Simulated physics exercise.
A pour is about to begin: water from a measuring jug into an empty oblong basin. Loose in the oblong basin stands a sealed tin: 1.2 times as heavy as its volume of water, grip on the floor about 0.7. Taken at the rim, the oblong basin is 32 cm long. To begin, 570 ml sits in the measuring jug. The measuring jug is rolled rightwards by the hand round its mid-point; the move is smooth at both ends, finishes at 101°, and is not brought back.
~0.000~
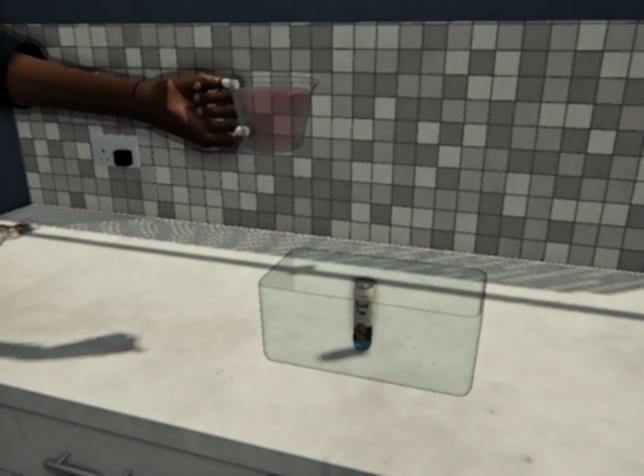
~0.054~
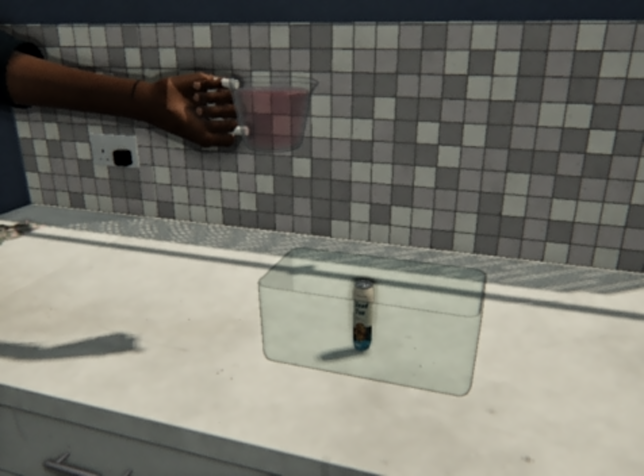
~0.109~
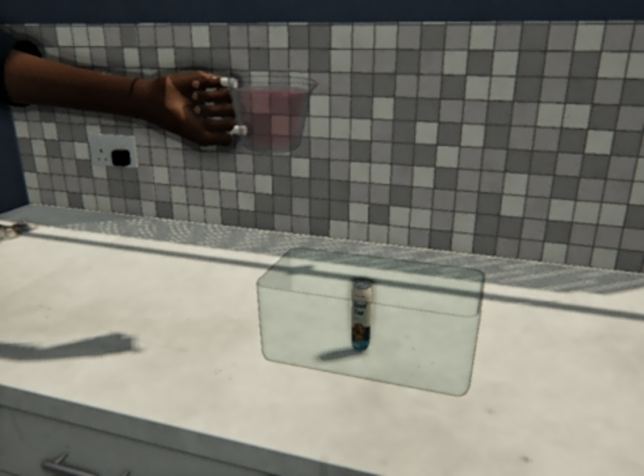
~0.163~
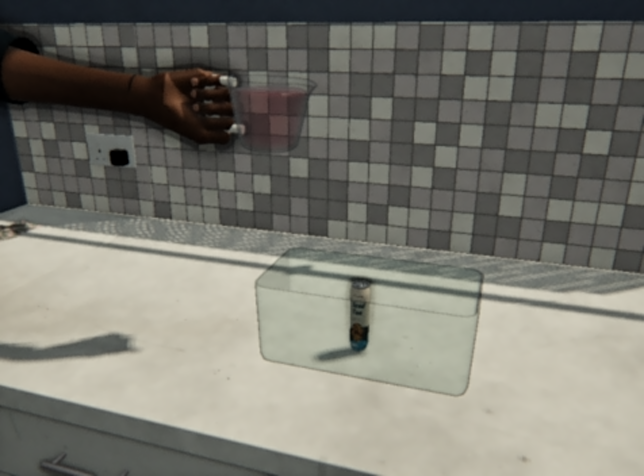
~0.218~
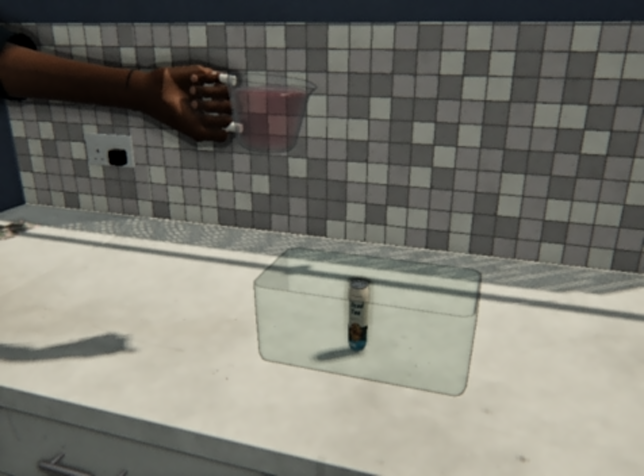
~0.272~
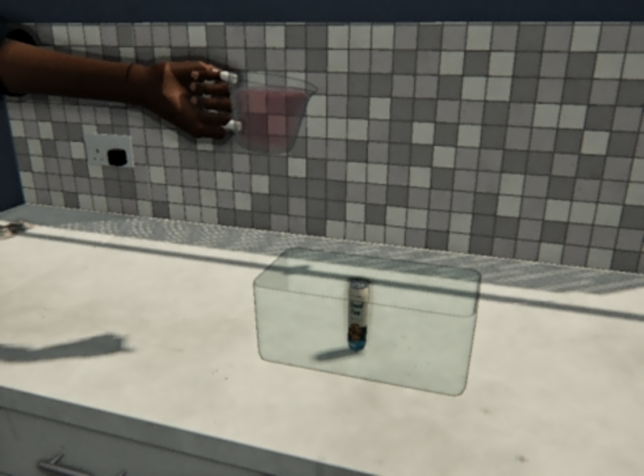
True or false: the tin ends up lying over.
False.
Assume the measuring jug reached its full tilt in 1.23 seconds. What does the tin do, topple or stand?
Then the tin does not tip.
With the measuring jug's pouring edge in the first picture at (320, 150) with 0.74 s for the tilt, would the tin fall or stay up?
Then it tips over.
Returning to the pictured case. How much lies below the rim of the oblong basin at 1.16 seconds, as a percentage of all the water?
About 58 %.
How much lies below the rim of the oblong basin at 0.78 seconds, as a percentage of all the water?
Fraction in basin: Approx. 4%.
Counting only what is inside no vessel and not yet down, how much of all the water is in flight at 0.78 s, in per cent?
It comes to roughly 24 per cent.
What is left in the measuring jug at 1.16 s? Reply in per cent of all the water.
Near 16 percent, more or less.
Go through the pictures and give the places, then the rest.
It leans 0°; its right rim is at (319, 82); the water meets the walls at (240, 89) and (310, 91); the oblong basin's rim runs from (276, 266) to (484, 294); the tin's top is at (364, 287), in the first frame.
It leans 0°; its right rim is at (318, 82); the water meets the walls at (240, 88) and (310, 91), in the second frame.
It leans 1°; its right rim is at (317, 83); the water meets the walls at (238, 88) and (309, 92), in the third frame.
It leans 3°; its right rim is at (317, 85); the water meets the walls at (238, 89) and (309, 93), in the fourth frame.
It leans 5°; its right rim is at (316, 87); the water meets the walls at (238, 89) and (308, 92), in the fifth frame.
It leans 8°; its right rim is at (317, 90); the water meets the walls at (238, 89) and (310, 93), in the sixth frame.
After 0.78 s the tilt is 55° and 72 per cent is still to pour; the tin stands where it began.
After 1.16 s the tilt is 90° and 16 per cent is still to pour; the tin stands where it began.
After 1.55 s the tilt is 101° and 0 per cent is still to pour; the tin stands where it began.
After 1.98 s the tilt is 101° and 0 per cent is still to pour; the tin stands where it began.
In the end the tin stands where it began.
